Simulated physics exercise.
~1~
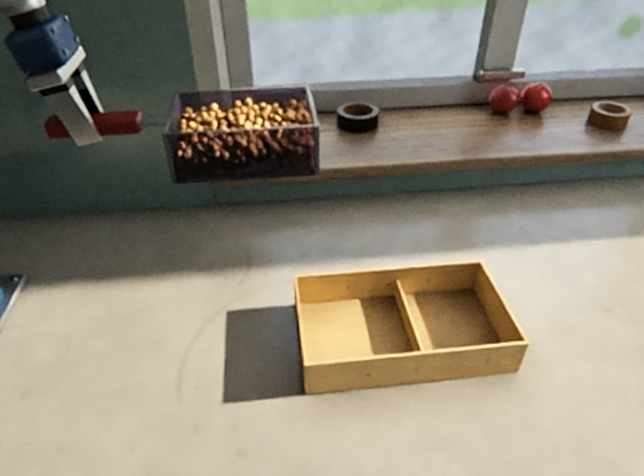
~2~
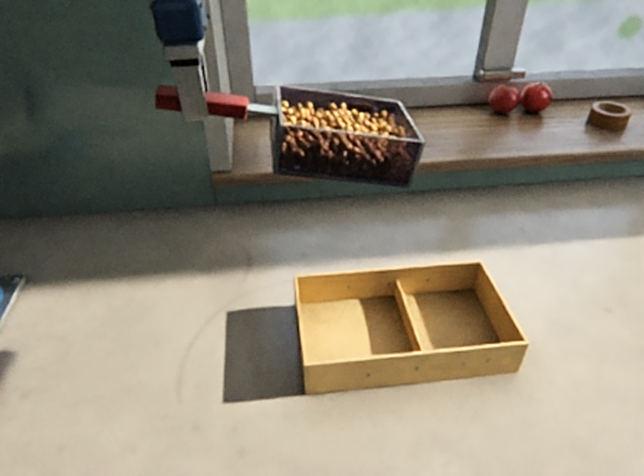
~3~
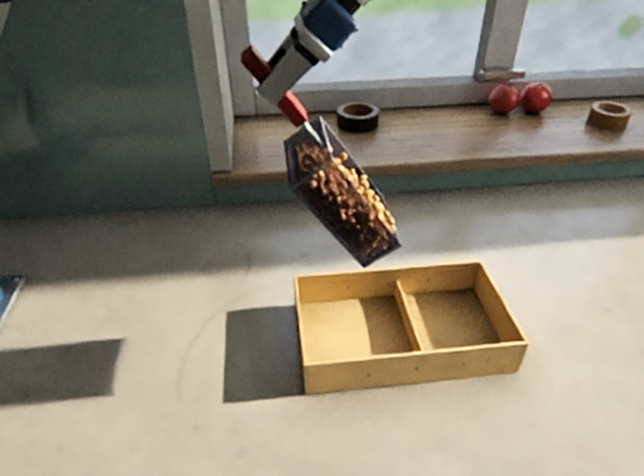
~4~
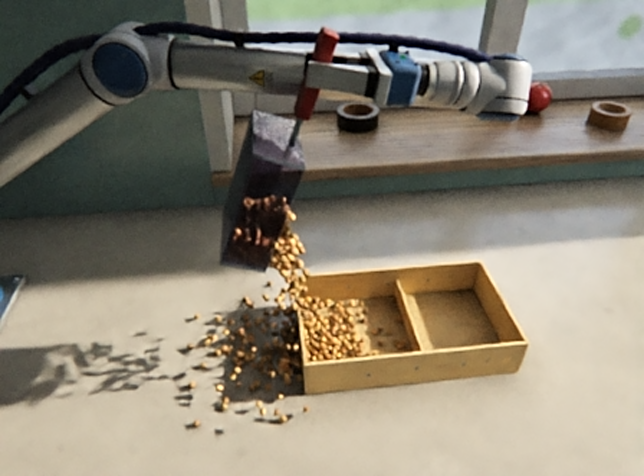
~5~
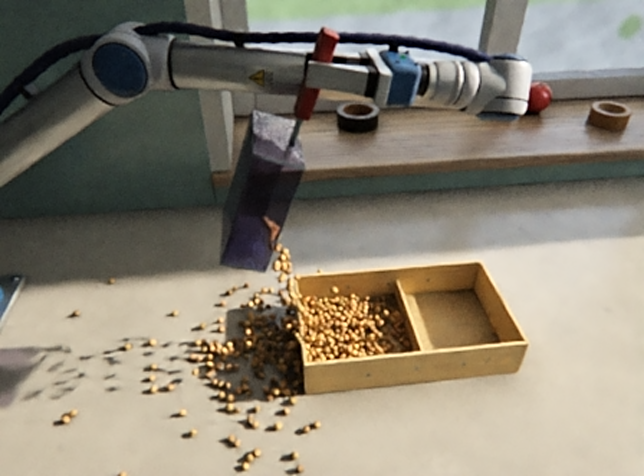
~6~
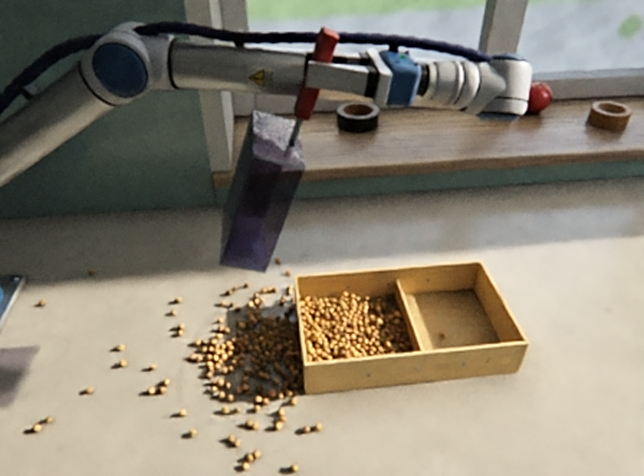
A robot arm tips a clear box, pouring chickpeas into a crate's left side and onto the table.
